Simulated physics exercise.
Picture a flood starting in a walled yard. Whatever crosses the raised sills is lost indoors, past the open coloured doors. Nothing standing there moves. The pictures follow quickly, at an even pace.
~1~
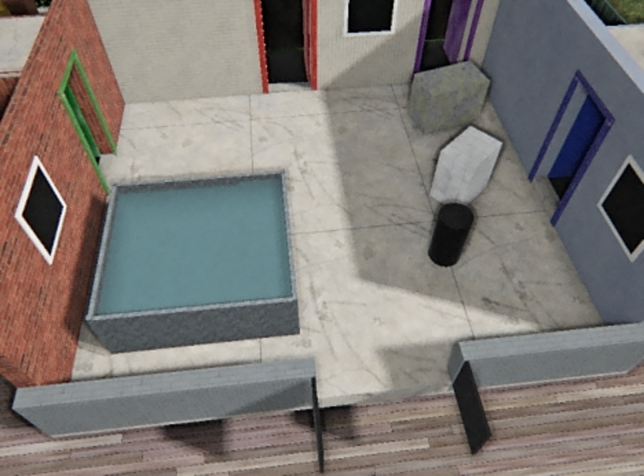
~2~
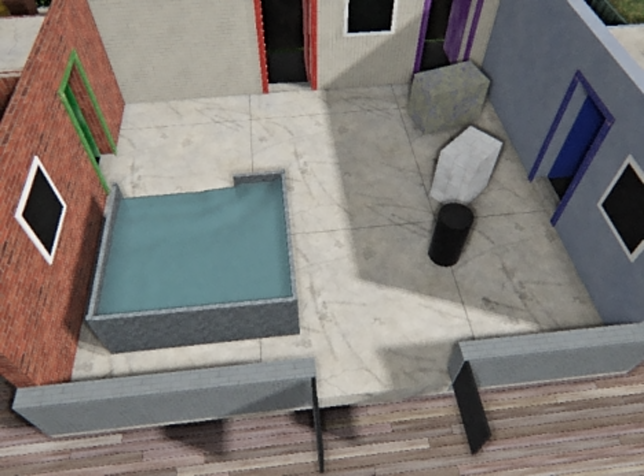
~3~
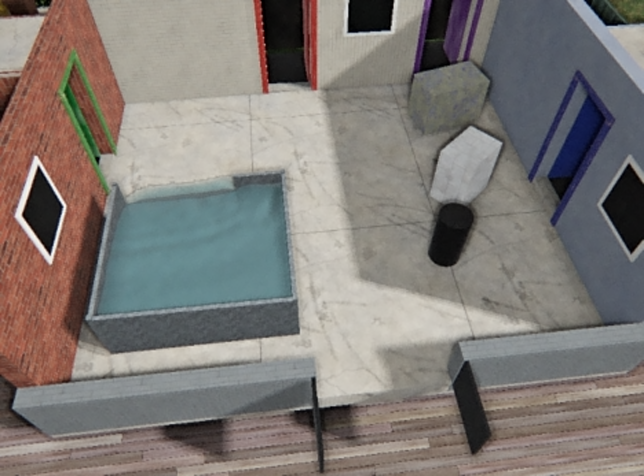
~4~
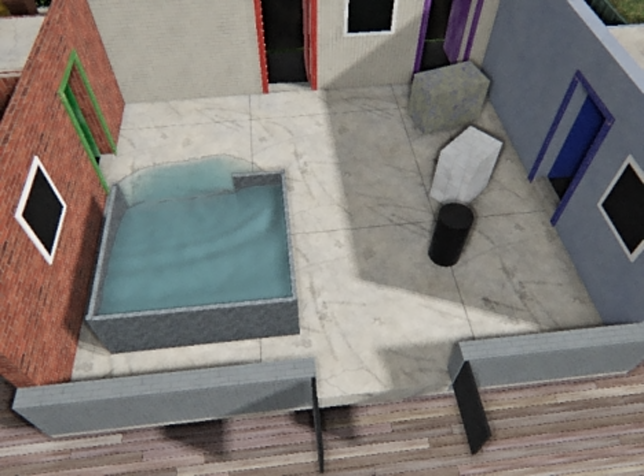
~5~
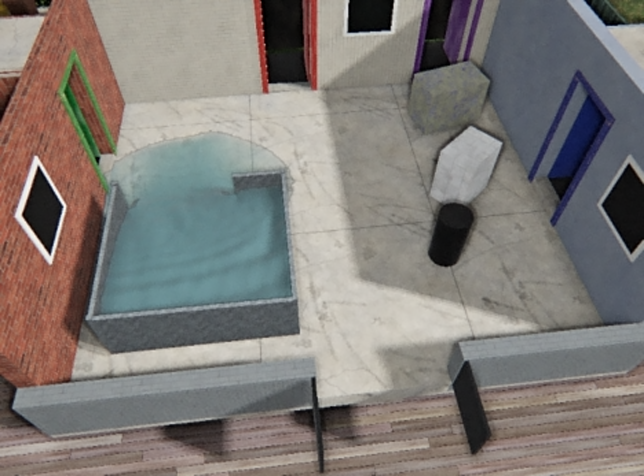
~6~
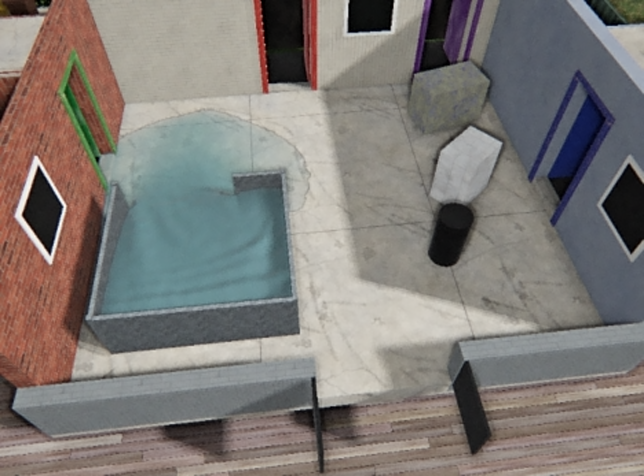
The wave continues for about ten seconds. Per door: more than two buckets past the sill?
Purple door over, blue door at or under, red door over, green door over.
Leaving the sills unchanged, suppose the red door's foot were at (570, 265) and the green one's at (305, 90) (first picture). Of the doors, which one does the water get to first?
The door marked green.
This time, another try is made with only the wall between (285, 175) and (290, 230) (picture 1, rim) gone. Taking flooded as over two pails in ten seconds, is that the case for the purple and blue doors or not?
Put simply: The purple one clears the cutoff; as for the blue one, it clears the cutoff.
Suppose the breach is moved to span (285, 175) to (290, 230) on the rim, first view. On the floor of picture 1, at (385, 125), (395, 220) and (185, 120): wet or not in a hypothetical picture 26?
The first spot is soaked, the second soaked and the third spared.
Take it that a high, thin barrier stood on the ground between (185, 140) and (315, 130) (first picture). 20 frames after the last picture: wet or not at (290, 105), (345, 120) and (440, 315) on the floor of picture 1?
Results in order: Swamped / swamped / bone-dry.
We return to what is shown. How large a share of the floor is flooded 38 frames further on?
80 %.
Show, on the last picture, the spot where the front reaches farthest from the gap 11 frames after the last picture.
Somewhere around (385, 85).
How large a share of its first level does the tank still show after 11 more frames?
44 % or so.
A moment on, water covers 30 % of the floor; the purple door not reached, the blue door not reached, the red door under two buckets in, the green door over two buckets in.
Next, water covers 30 % of the floor; the purple door not reached, the blue door not reached, the red door over two buckets in, the green door far over two buckets in.
Then, water covers 45 % of the floor; the purple door wet at the sill, nothing in, the blue door not reached, the red door far over two buckets in, the green door far over two buckets in.
Later, water covers 80 % of the floor; the purple door far over two buckets in, the blue door wet at the sill, nothing in, the red door far over two buckets in, the green door far over two buckets in.
In the end, water covers 100 % of the floor; the purple door far over two buckets in, the blue door under two buckets in, the red door far over two buckets in, the green door far over two buckets in.
